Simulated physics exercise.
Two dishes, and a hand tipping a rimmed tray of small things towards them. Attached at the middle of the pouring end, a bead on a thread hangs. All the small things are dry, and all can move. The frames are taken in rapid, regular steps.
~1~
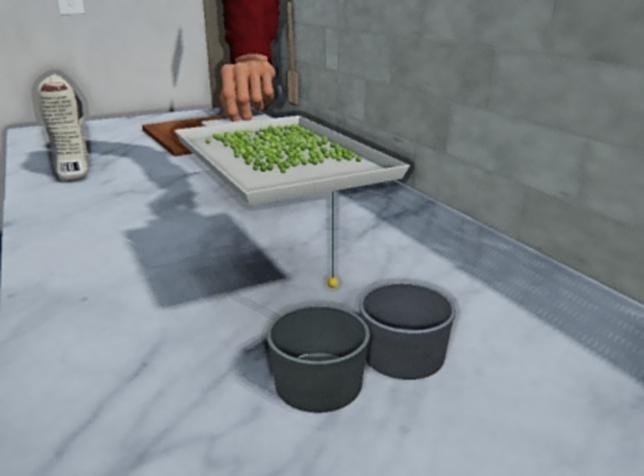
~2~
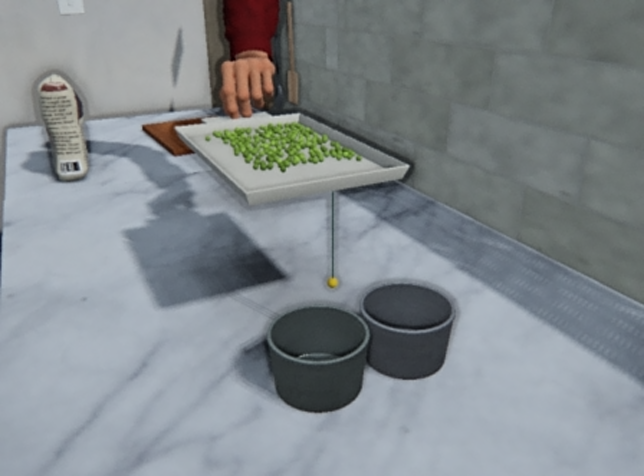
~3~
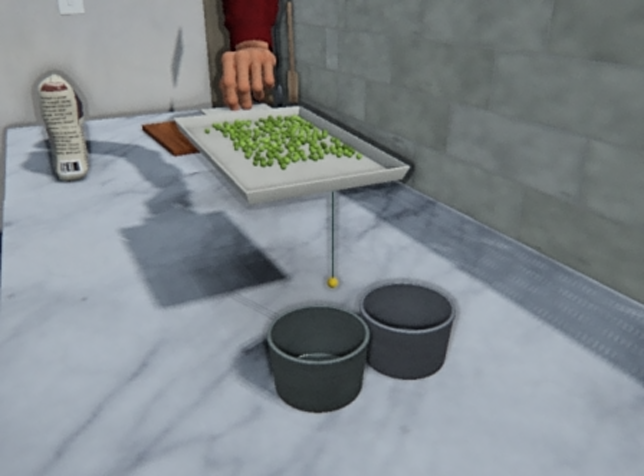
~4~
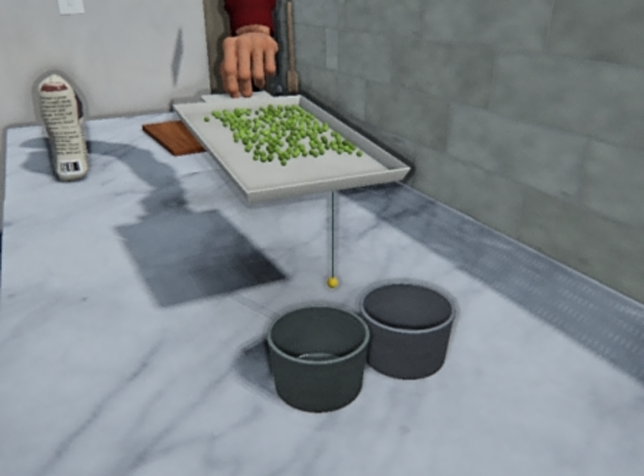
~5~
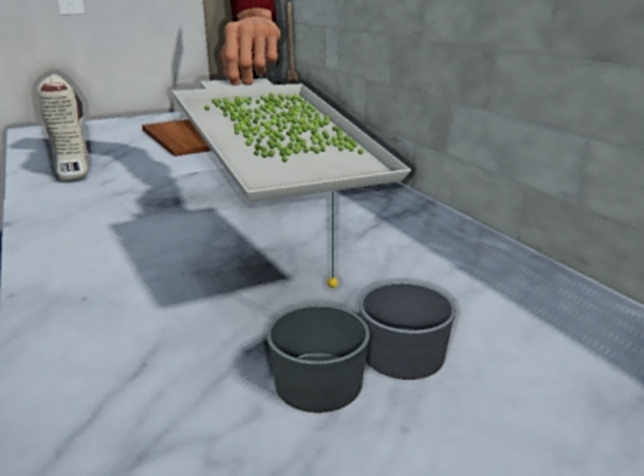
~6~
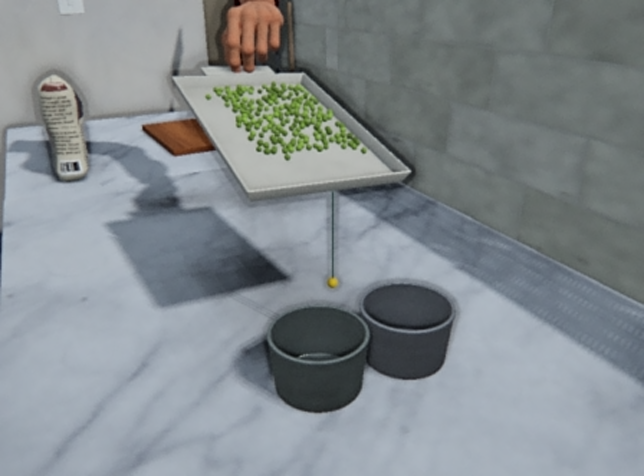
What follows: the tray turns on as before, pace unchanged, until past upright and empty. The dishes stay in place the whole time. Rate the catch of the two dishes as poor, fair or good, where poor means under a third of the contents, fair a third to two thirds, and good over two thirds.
The catch is good.
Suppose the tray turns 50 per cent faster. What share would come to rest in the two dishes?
I'd expect near 80 per cent.
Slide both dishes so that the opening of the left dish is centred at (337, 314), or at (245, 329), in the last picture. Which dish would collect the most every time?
For the first try I'd say the dish over on the right, and for the second, the dish over on the right.
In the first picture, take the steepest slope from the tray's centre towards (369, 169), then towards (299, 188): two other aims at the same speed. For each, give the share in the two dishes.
Lab note: Try 1 = 30 %, try 2 = 70 %.
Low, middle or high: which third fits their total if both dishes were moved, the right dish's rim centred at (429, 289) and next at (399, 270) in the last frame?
More than two thirds; less than a third.
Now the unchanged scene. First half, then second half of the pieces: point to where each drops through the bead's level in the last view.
About (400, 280), and after that about (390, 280).
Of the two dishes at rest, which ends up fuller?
Observation: The right-placed dish is the fuller of the two.
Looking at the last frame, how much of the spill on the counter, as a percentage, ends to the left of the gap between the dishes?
That's about 30 per cent of the spill.
Shortly afterwards, tray tipped steeply; near two thirds on the tray; only a few in the left dish; near a quarter in the right dish; a little outside both; a little in the air.
Next, tray tipped right over; a little in the left dish; near two thirds in the right dish; a little outside both; a little in the air.
Some moments later, tray tipped past a quarter turn; a little in the left dish; the bulk in the right dish; a little outside both.
In the end, tray tipped past a quarter turn; a little in the left dish; the bulk in the right dish; a little outside both.
